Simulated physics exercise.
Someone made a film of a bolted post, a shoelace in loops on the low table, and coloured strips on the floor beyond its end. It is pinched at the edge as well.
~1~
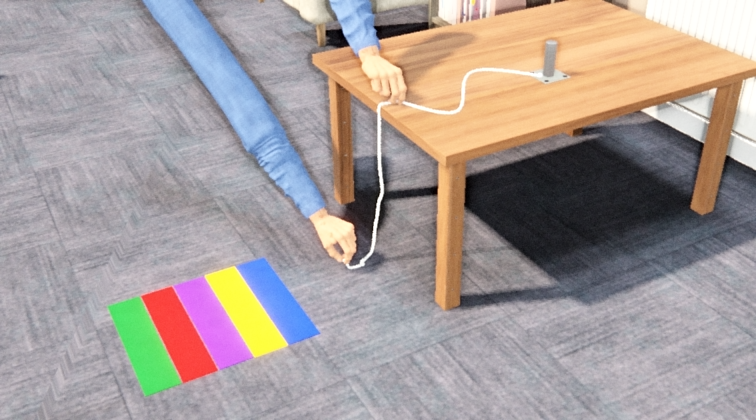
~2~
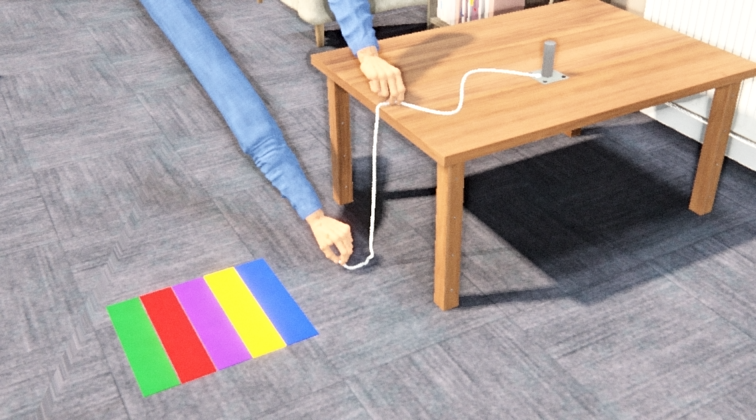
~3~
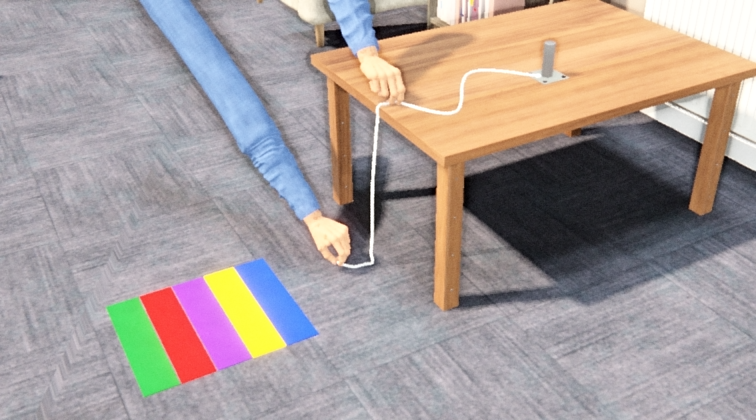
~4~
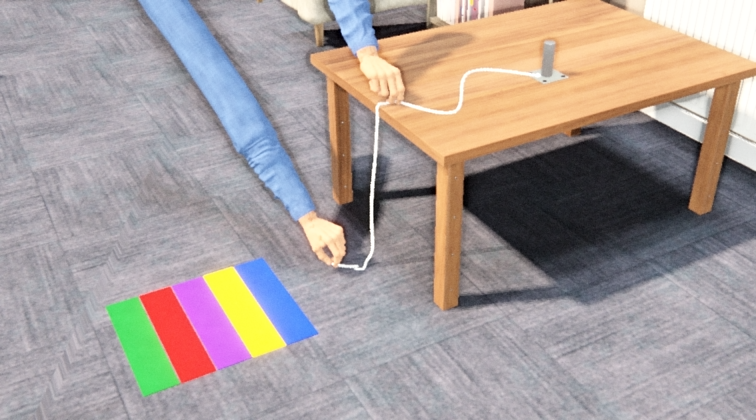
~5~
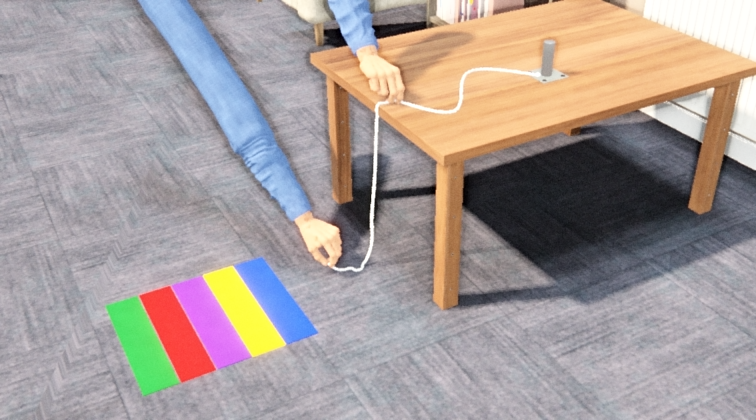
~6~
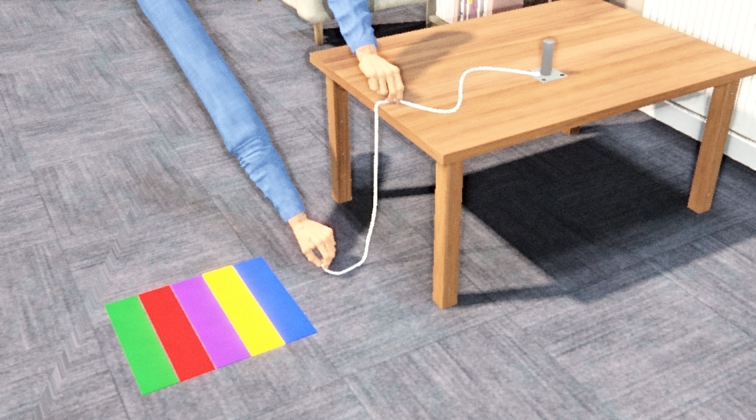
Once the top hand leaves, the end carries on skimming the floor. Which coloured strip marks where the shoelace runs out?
Green.
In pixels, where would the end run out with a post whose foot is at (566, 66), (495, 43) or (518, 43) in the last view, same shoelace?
In order, the pixels are (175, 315), (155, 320) and (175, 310).
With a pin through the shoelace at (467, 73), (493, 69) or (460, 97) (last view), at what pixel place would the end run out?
About (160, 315), (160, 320) and (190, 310).
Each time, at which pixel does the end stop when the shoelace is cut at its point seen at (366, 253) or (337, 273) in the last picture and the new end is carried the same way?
Around (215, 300) for the first cut and around (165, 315) for the second.
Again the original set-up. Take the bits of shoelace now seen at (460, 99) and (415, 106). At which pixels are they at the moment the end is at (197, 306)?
One heads to (411, 103) and the other heads to (374, 147).
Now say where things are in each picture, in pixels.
The first picture shows end (344, 260); blue (294, 324); yellow (261, 335); purple (228, 347); red (192, 359); green (156, 372).
The second picture shows end (340, 261); shoelace through (507, 72) (462, 86) (441, 113) (378, 115) (374, 184) (371, 249).
The third picture shows end (338, 262).
The fourth picture shows end (333, 263); shoelace through (507, 72) (462, 86) (441, 113) (377, 114) (373, 184) (372, 248).
The fifth picture shows end (329, 264).
The sixth picture shows end (323, 265); shoelace through (506, 70) (461, 84) (440, 111) (376, 113) (376, 182) (367, 246).
Soon after, end near (197, 306); over purple.
After that, end near (158, 319); over red.
At the stop, end near (134, 326); over green. It gets as far as the green strip.
